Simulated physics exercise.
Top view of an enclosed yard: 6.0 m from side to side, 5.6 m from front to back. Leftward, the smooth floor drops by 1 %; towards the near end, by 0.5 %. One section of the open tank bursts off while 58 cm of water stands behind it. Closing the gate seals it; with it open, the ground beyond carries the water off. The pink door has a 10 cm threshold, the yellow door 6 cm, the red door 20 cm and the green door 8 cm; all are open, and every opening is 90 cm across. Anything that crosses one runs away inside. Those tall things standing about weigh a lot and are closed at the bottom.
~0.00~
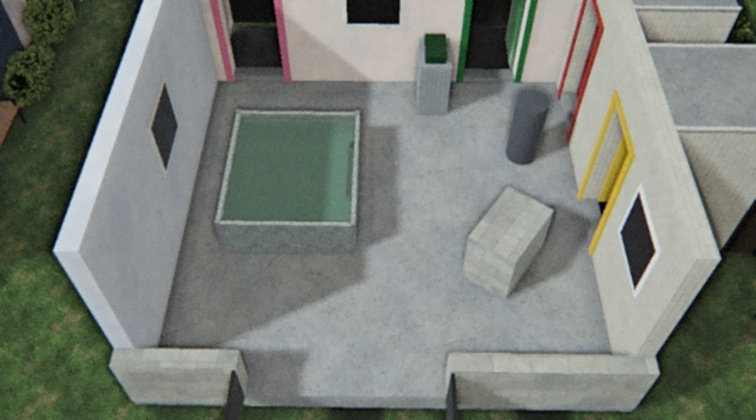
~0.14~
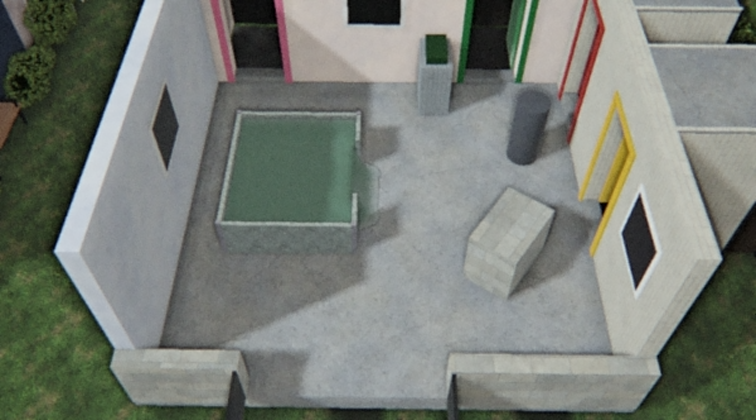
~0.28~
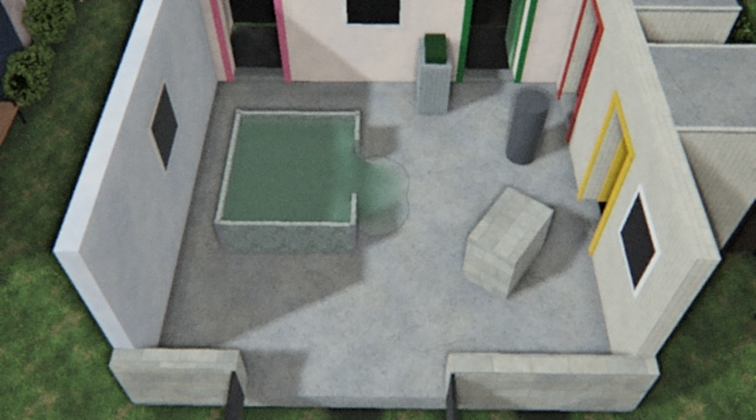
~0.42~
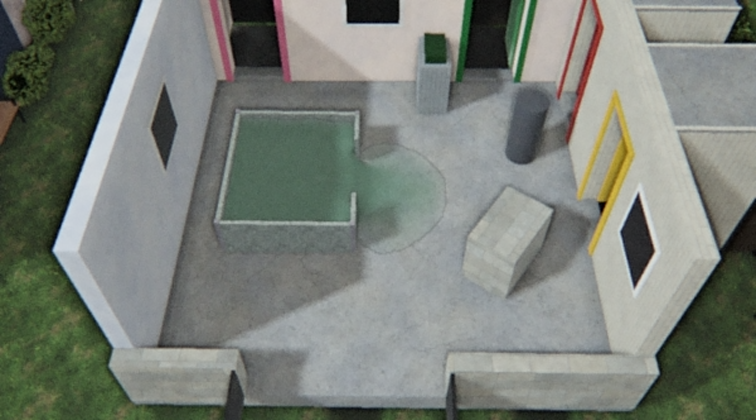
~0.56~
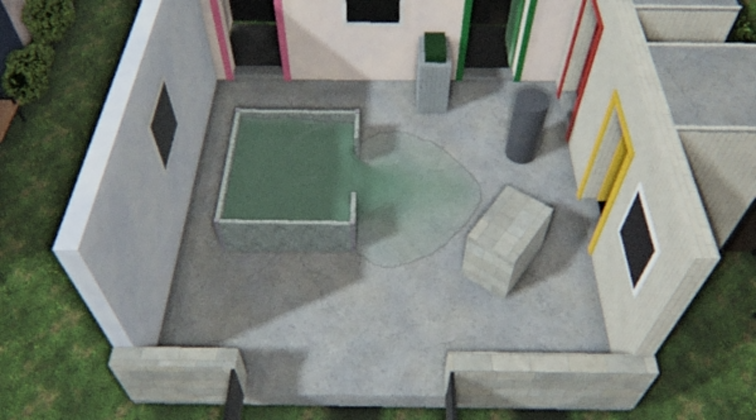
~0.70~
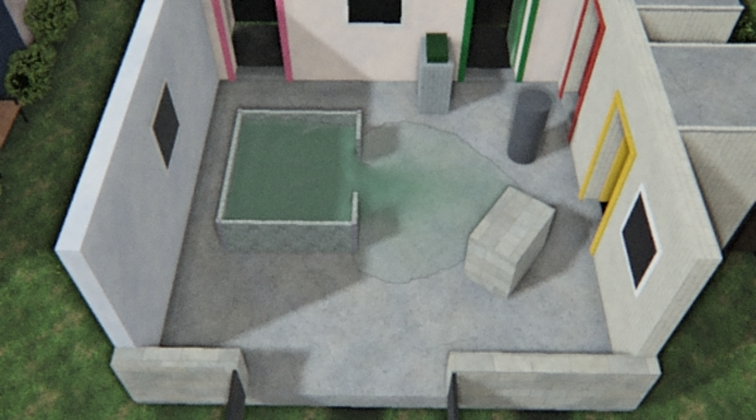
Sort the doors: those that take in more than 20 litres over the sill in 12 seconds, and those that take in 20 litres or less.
Sorted: The pink door takes in 20 litres or less; the yellow door takes in more; the red door takes in 20 litres or less; the green door takes in more.
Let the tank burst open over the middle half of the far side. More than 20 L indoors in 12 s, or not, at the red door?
Note: Red door, short of the limit.
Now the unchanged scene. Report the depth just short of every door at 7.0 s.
You'd see pink at 1 cm, yellow at 10 cm, red at 10 cm and green at 11 cm.
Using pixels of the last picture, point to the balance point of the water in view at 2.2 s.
Around (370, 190).
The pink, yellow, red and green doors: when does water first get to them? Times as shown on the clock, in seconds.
Pink: 5.5 s; yellow: 1.1 s; red: 1.6 s; green: 2.0 s.
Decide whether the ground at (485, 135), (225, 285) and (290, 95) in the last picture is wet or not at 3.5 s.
In turn: Wet, dry, not reached.
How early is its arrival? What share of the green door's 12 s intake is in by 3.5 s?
15 percent or so by then.
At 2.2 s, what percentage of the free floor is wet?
Roughly 40 percent.
After 1.4 s water covers 30 % of the floor and is deepest (30 cm) near (480, 250); pink door not reached, yellow door 11 cm at the sill, 8 L in, red door not reached, green door not reached.
After 2.2 s water covers 40 % of the floor and is deepest (30 cm) near (567, 184); pink door not reached, yellow door 18 cm at the sill, 67 L in, red door 7 cm at the sill, 0 L in, green door 3 cm at the sill, 0 L in.
After 3.5 s water covers 55 % of the floor and is deepest (20 cm) near (555, 118); pink door not reached, yellow door 13 cm at the sill, 134 L in, red door 16 cm at the sill, 0 L in, green door 14 cm at the sill, 13 L in.
After 7.0 s water covers 70 % of the floor and is deepest (12 cm) near (578, 241); pink door 1 cm at the sill, 0 L in, yellow door 10 cm at the sill, 189 L in, red door 10 cm at the sill, 1 L in, green door 11 cm at the sill, 80 L in.
After 12.0 s water covers 95 % of the floor and is deepest (11 cm) near (225, 218); pink door 4 cm at the sill, 0 L in, yellow door 4 cm at the sill, 214 L in, red door 3 cm at the sill, 1 L in, green door 5 cm at the sill, 84 L in.
